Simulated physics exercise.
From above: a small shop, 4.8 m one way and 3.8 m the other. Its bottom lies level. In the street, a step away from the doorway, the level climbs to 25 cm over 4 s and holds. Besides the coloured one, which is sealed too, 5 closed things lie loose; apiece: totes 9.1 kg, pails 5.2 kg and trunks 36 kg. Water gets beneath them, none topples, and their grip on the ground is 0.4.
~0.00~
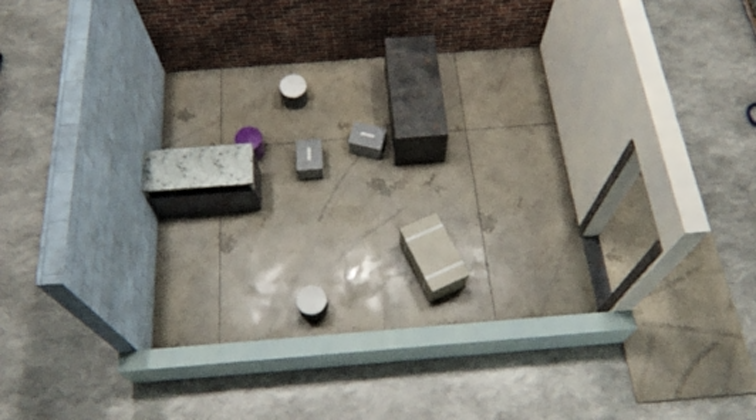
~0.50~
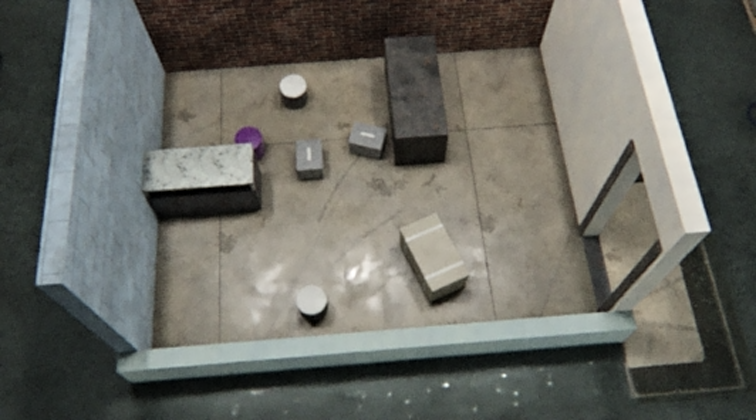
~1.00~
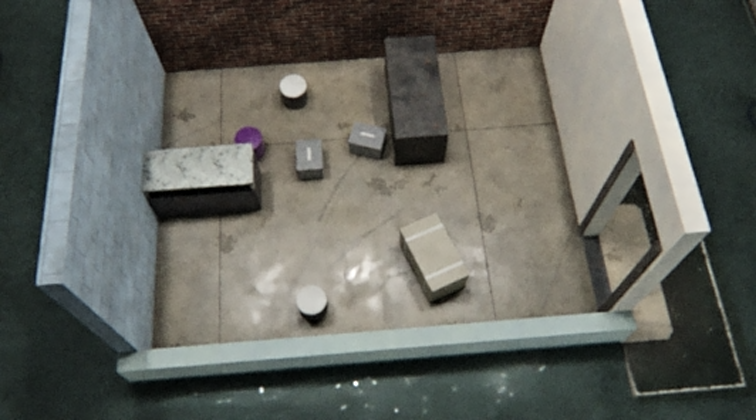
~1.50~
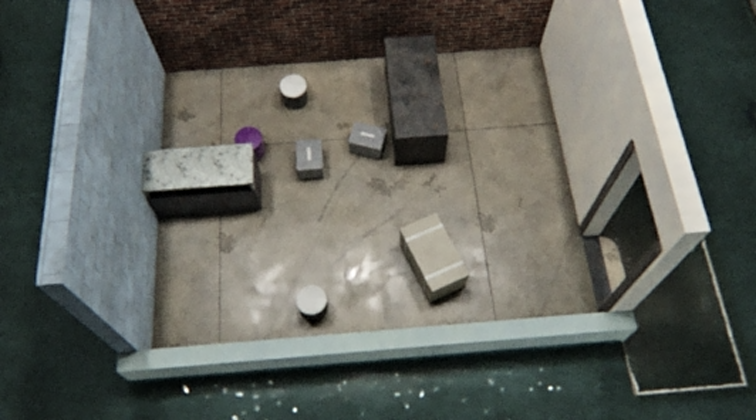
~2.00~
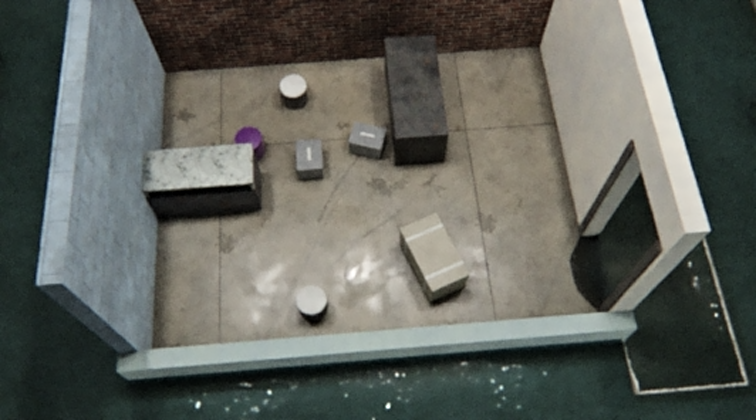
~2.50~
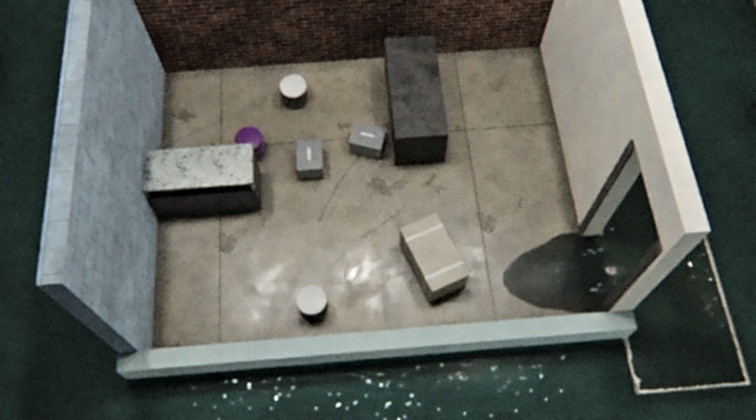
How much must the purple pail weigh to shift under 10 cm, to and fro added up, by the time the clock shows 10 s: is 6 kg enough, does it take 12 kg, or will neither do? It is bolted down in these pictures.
I expect that only the higher weight holds it.
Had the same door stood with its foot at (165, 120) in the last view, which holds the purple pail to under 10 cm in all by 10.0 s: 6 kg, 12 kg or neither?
Then neither load is enough.
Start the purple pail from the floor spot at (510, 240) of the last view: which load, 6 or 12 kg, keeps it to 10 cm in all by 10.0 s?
Neither holds.
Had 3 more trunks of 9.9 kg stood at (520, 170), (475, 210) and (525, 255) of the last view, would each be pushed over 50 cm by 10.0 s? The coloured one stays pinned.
In turn: Under, more, past it.
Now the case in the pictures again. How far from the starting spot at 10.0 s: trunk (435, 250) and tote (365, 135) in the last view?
In turn: 150 cm, 20 cm.
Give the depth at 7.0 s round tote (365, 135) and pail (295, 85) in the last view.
Roughly 4 and 2 cm.
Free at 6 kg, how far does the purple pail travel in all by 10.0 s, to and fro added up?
About 50 cm.
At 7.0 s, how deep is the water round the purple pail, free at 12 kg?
Roughly 4 cm.
After 3.5 s the purple pail would be 0 cm from its start with 6 kg and 0 cm from its start with 12 kg; 0 cm of water round it then.
After 4.5 s the purple pail would be 0 cm from its start with 6 kg and 0 cm from its start with 12 kg; 0 cm of water round it then.
After 7.0 s the purple pail would be 1 cm from its start with 6 kg and 0 cm from its start with 12 kg; 4 cm of water round it then.
After 10.0 s the purple pail would be 45 cm from its start with 6 kg and 3 cm from its start with 12 kg; 3 cm of water round it then.
